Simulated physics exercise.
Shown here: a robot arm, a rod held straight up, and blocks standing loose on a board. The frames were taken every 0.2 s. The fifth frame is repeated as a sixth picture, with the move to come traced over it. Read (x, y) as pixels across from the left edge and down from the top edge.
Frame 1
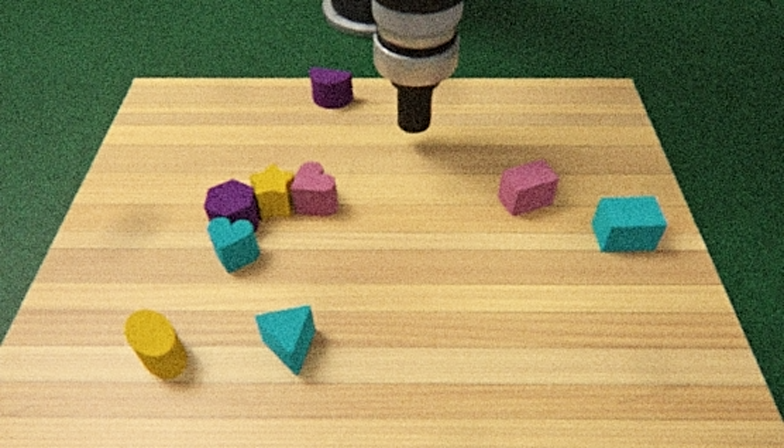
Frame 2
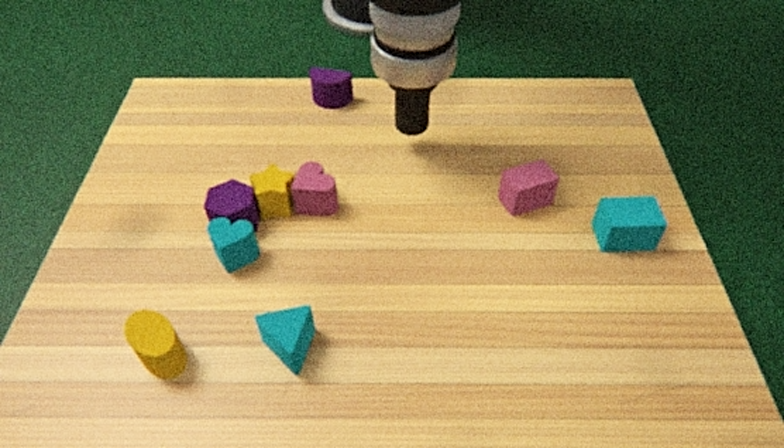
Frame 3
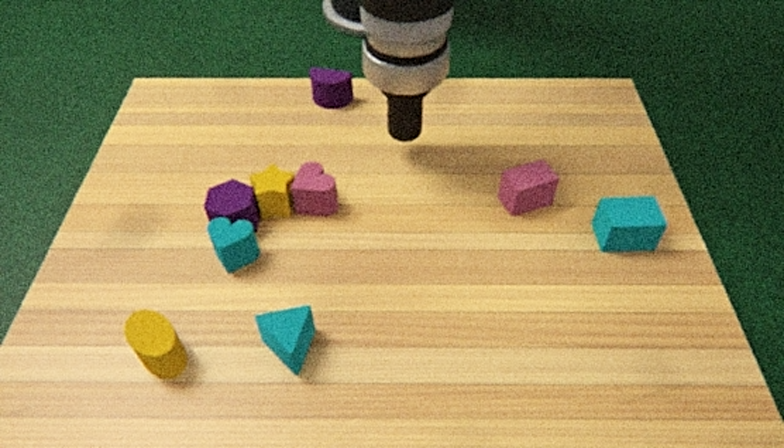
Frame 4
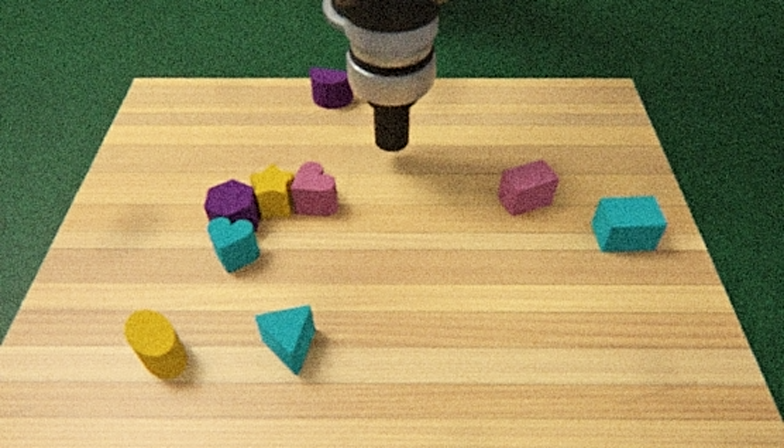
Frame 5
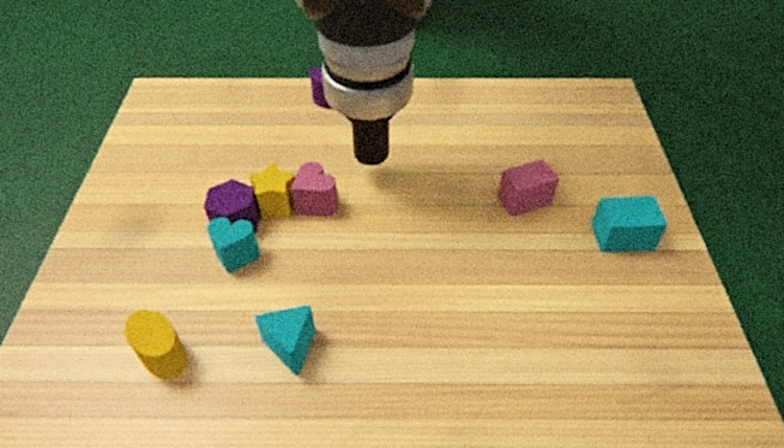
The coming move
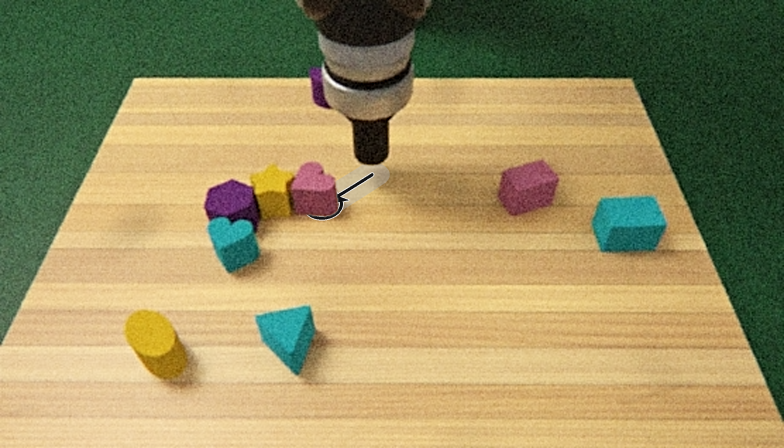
At first, a robot arm holds a dark rod upright above the back of a wooden board scattered with purple, yellow, pink and teal blocks. The rod drifts slightly left and toward the viewer, then moves a little faster the same way, nearing the pink heart while every block stays still.
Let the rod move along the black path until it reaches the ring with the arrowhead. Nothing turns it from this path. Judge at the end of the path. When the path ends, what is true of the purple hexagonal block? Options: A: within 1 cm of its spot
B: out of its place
B - out of its place.
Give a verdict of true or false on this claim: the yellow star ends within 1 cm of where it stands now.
The claim does not hold.
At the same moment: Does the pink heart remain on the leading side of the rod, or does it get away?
It rides in front to the end.
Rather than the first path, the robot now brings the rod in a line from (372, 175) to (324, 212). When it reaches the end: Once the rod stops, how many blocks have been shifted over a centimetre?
The number will come to 3 or more.
Drawn move, from (372, 175) directly to (323, 205).
What follows on the original path. Halfway along, rod (347, 170); nothing pushed yet.
At the end, rod (321, 185); purple hexagonal block (215, 198); yellow star (257, 180); pink heart (289, 192).
